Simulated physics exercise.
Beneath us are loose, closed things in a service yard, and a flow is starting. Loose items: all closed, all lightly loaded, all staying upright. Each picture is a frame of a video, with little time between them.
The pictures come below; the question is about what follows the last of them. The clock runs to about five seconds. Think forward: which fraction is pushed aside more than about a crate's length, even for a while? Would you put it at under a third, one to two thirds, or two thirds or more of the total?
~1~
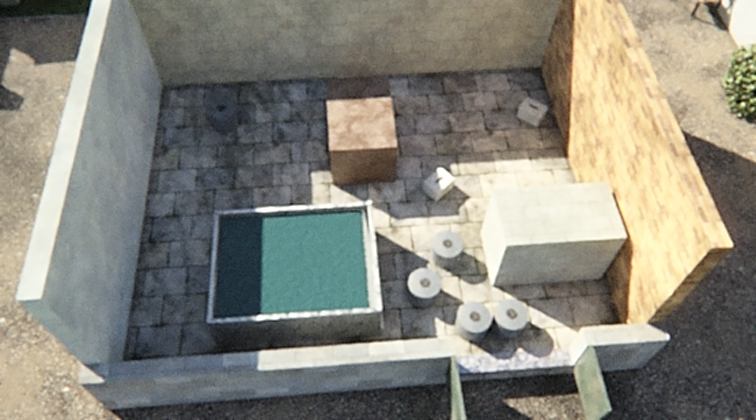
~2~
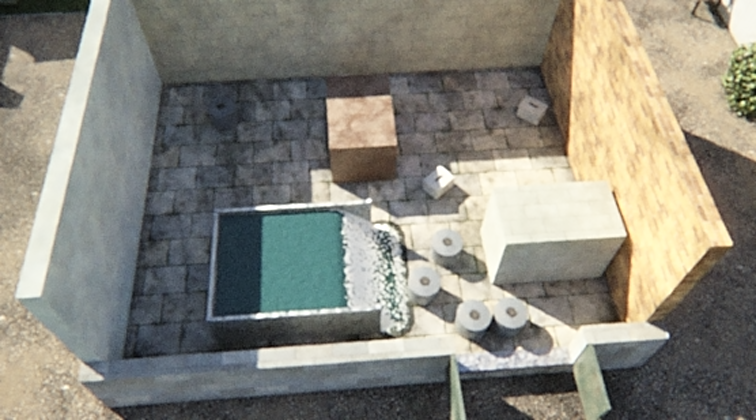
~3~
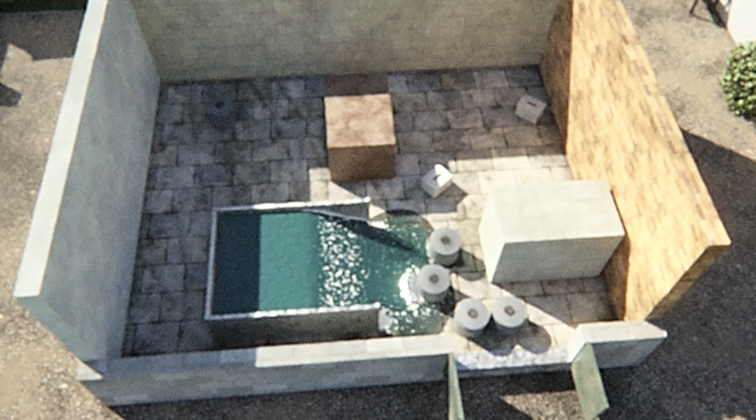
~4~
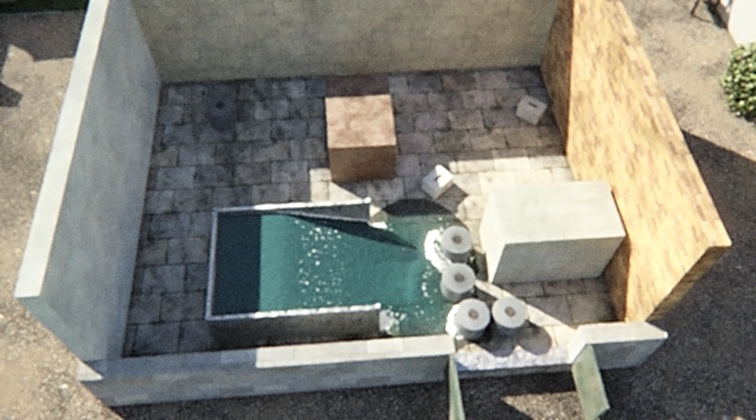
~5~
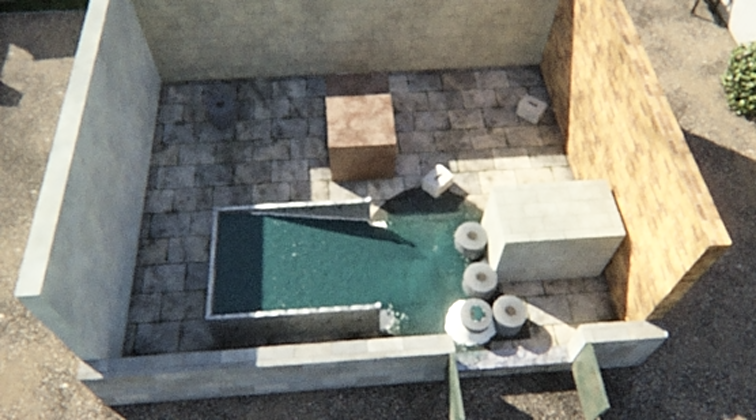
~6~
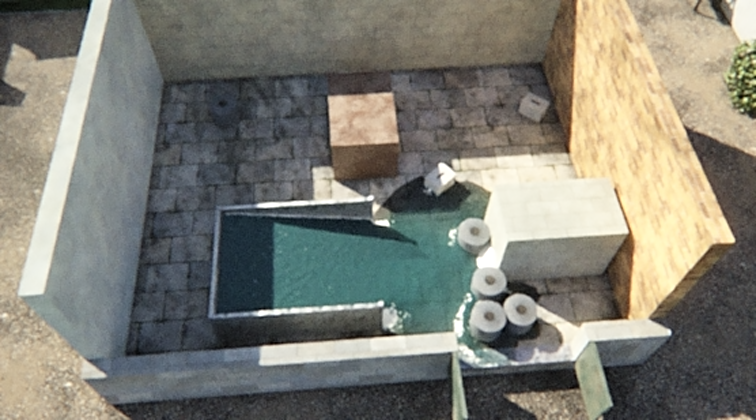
Upper band.
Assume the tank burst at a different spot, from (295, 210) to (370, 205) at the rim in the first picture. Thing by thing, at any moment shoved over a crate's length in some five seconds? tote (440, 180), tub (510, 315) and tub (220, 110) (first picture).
Taking them in order, displaced that much, less than that, displaced that much.
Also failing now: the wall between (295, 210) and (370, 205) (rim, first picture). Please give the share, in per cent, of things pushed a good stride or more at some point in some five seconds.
Near 40 in a hundred.
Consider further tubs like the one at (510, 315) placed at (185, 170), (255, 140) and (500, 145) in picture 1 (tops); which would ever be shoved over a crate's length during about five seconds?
So, in order, the copies go nowhere much, nowhere much, a long way.
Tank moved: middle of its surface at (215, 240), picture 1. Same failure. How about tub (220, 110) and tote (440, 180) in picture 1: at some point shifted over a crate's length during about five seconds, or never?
Findings in sequence - stopped sooner; reached that distance.
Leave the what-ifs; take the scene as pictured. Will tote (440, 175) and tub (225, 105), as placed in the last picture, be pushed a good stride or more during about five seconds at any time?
In order: Traveled far; stayed within range.
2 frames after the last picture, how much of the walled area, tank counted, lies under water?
Something close to 30 per cent.
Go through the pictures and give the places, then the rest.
A tub at (425, 283), on the bottom; a tub at (447, 243), on the bottom; 0 of 8 have shifted, in the first picture.
A tub at (425, 281) rests on the ground; a tub at (447, 242), on the bottom; 0 of 8 have shifted, in the second picture.
A tub at (434, 279) rests on the ground, close to its start; a tub at (446, 240), on the bottom; 1 of 8 have shifted, in the third picture.
A tub at (459, 278) rests on the ground, a stride from its start; a tub at (457, 239) rests on the ground, close to its start; 2 of 8 have shifted, in the fourth picture.
A tub at (481, 277) rests on the ground, a stride from its start; a tub at (472, 236), on the bottom, a stride from its start; 2 of 8 have shifted, in the fifth picture.
A tub at (490, 280) floats, a stride from its start; a tub at (475, 231) floats, a stride from its start; 4 of 8 have shifted, in the sixth picture.
A moment on, 3 of 8 are well off their spots; 2 afloat.
Next, 5 of 8 are well off their spots; 4 afloat.
Later, 6 of 8 are well off their spots; 5 afloat.
In the end, 7 of 8 are well off their spots, and 7 have been at some point; 3 afloat.
